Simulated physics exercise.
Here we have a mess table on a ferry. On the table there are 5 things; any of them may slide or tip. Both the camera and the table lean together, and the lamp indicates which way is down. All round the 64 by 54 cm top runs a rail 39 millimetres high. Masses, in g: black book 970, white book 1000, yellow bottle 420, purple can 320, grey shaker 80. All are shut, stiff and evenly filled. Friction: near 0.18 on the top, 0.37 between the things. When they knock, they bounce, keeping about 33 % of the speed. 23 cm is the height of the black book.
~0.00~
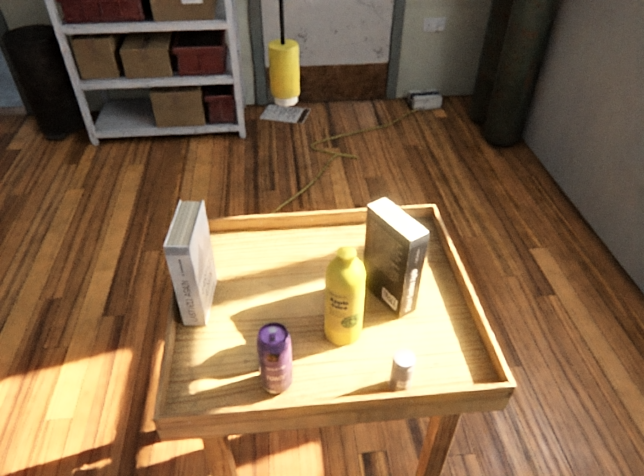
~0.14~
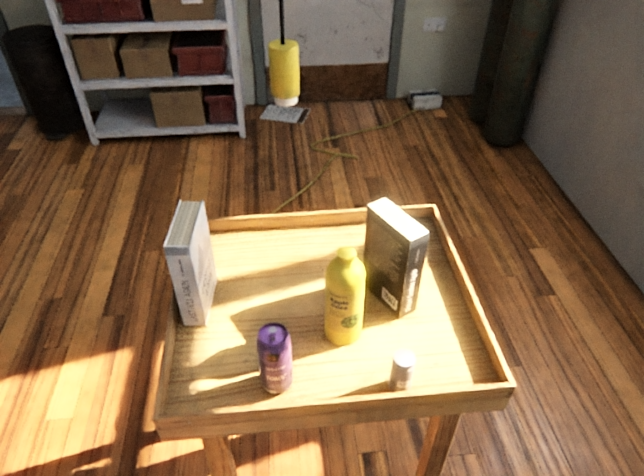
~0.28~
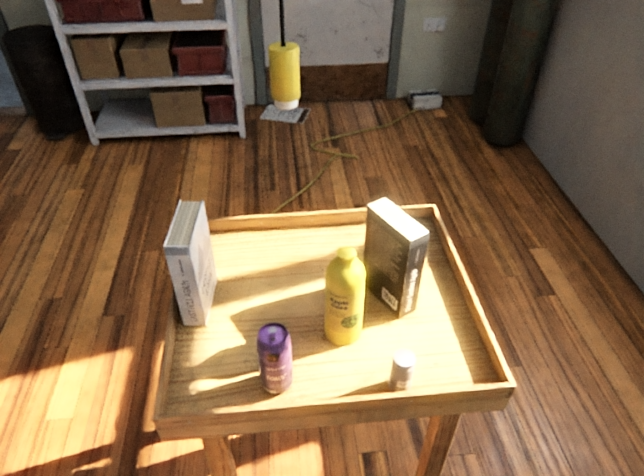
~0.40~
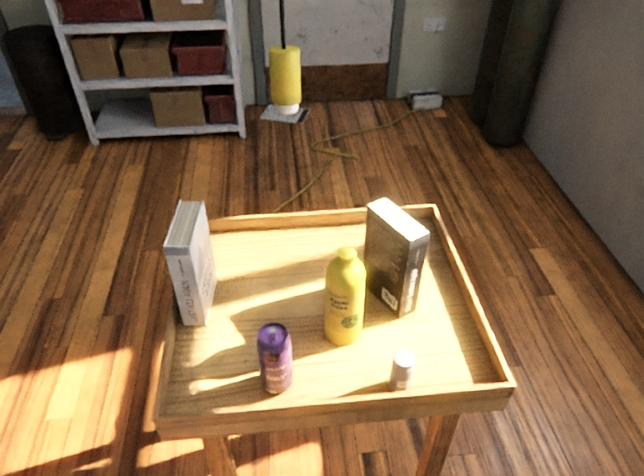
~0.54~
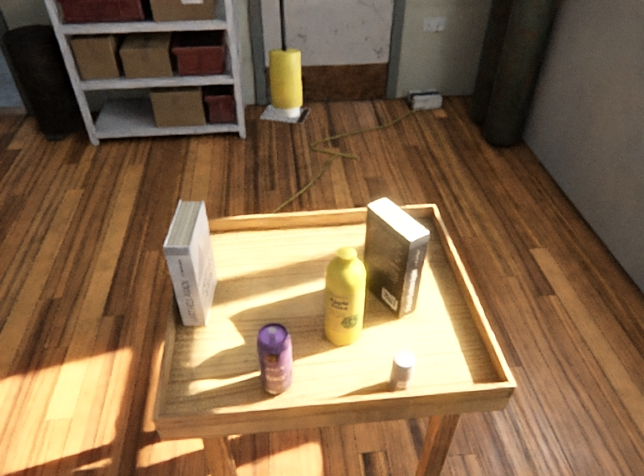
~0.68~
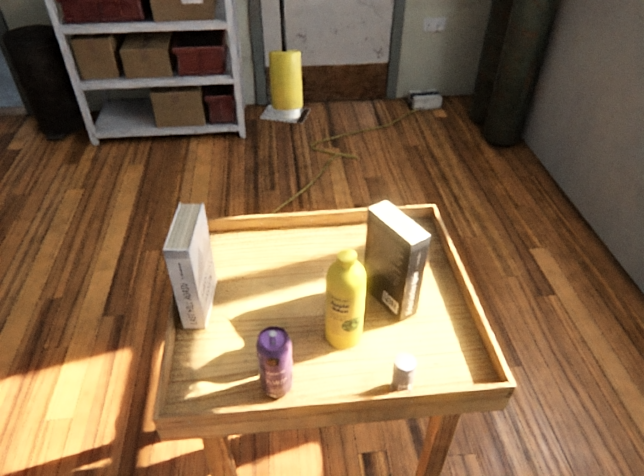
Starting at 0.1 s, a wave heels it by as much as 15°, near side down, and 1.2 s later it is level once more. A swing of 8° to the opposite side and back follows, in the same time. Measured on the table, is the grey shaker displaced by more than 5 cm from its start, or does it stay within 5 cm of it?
It ends within 5 cm.
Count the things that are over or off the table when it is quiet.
It comes to 0.
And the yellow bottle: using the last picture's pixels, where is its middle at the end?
Resting point, approx. (352, 336) px.
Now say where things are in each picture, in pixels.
The first frame shows boat level; grey shaker (402, 372); black book (392, 260).
The second frame shows boat level; yellow bottle (344, 295); purple can (275, 360).
The third frame shows floor tilted 3°, near side down; black book (392, 260); white book (194, 264).
The fourth frame shows floor tilted 8°, near side down; yellow bottle (344, 295); purple can (275, 360).
The fifth frame shows floor tilted 13°, near side down; black book (393, 260); white book (194, 264).
The sixth frame shows floor tilted 15°, near side down; grey shaker (403, 376); yellow bottle (345, 298).
Around 0.78 s, floor tilted 14°, near side down; black book shifted 3 cm; white book shifted 2 cm; purple can shifted 2 cm.
Around 0.98 s, floor tilted 8°, near side down; grey shaker shifted 2 cm near (404, 379); black book shifted 7 cm; white book shifted 7 cm.
Around 1.08 s, floor tilted 4°, near side down; black book shifted 10 cm; white book shifted 9 cm; yellow bottle shifted 9 cm.
Around 1.58 s, floor tilted 3°, far side down; black book shifted 11 cm; white book shifted 11 cm; yellow bottle shifted 10 cm.
Finally (3.0 s), not toppled but over 5 cm from the start, black book, white book and yellow bottle; the other 2 still in place (within 5 cm). Final places as that camera would see them, grey shaker near (403, 379).
